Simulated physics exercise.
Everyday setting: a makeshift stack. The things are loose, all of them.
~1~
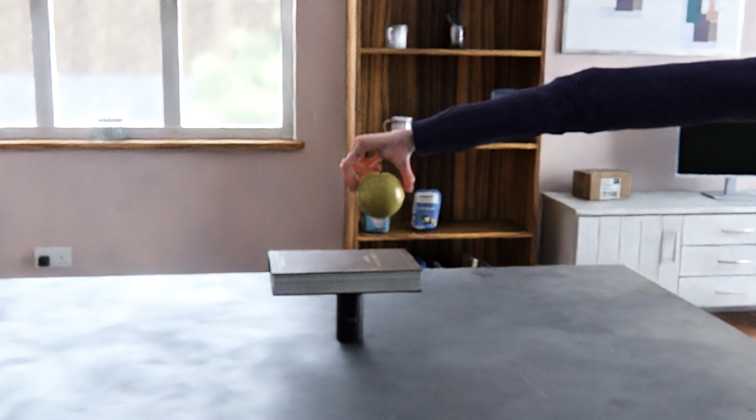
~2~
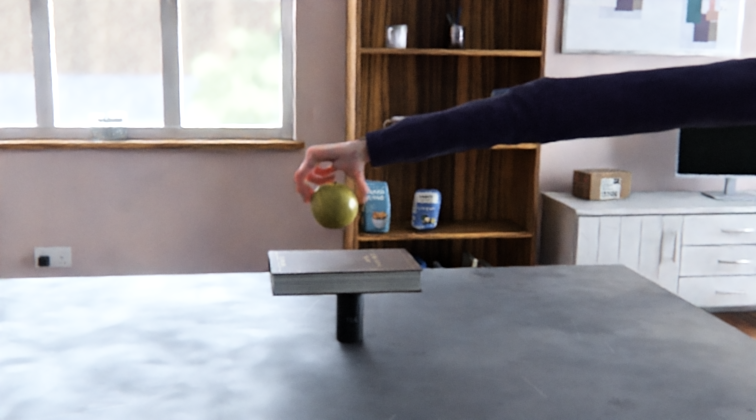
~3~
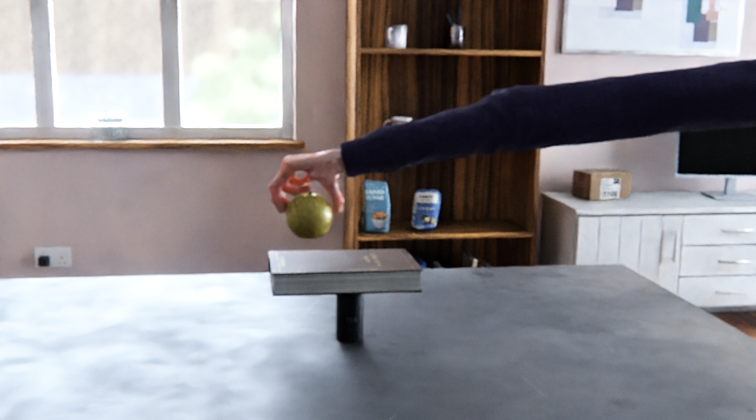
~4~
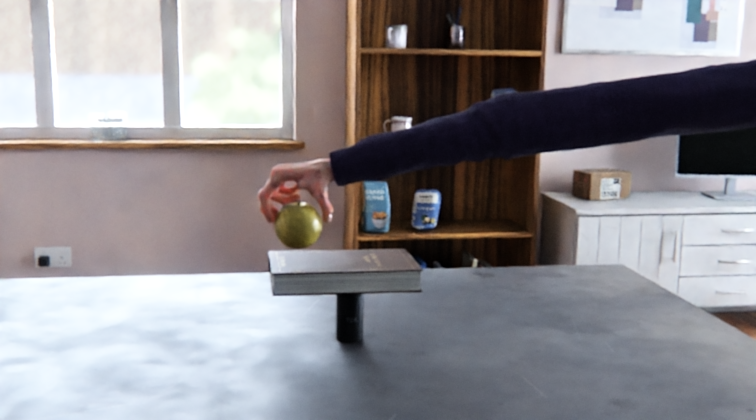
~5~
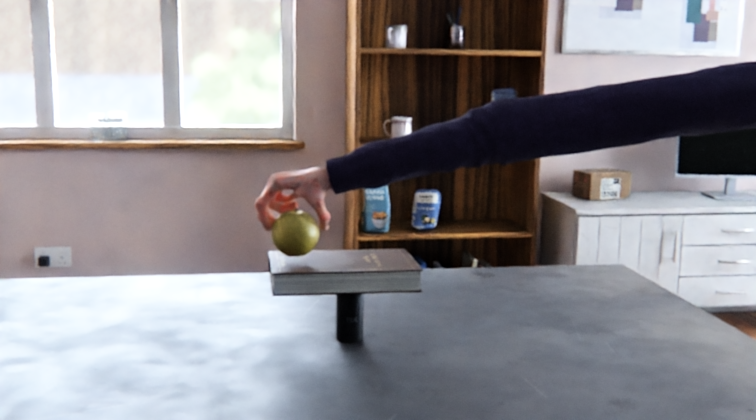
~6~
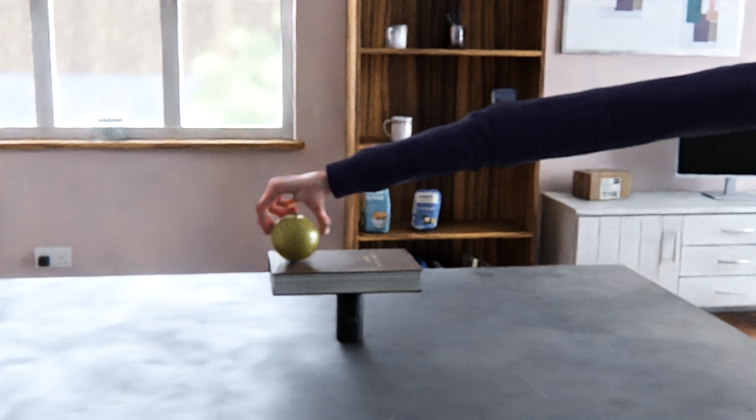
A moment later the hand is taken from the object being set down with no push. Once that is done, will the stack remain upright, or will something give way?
The stack gives way.
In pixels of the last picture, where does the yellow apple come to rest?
Roughly at pixel (193, 321).
Then, 0.40 s on from there, yellow apple now fallen; brown book turned 47° from how it was put.
Then, 0.60 s on from there, brown book now fallen; black shaker turned 9° from how it was put.
Then, 0.70 s on from there, black shaker turned 20° from how it was put.
In the end, fallen, brown book and yellow apple; toppled in the stack, black shaker. At the end, from the last picture's camera, yellow apple near (193, 321). The stack gives way.
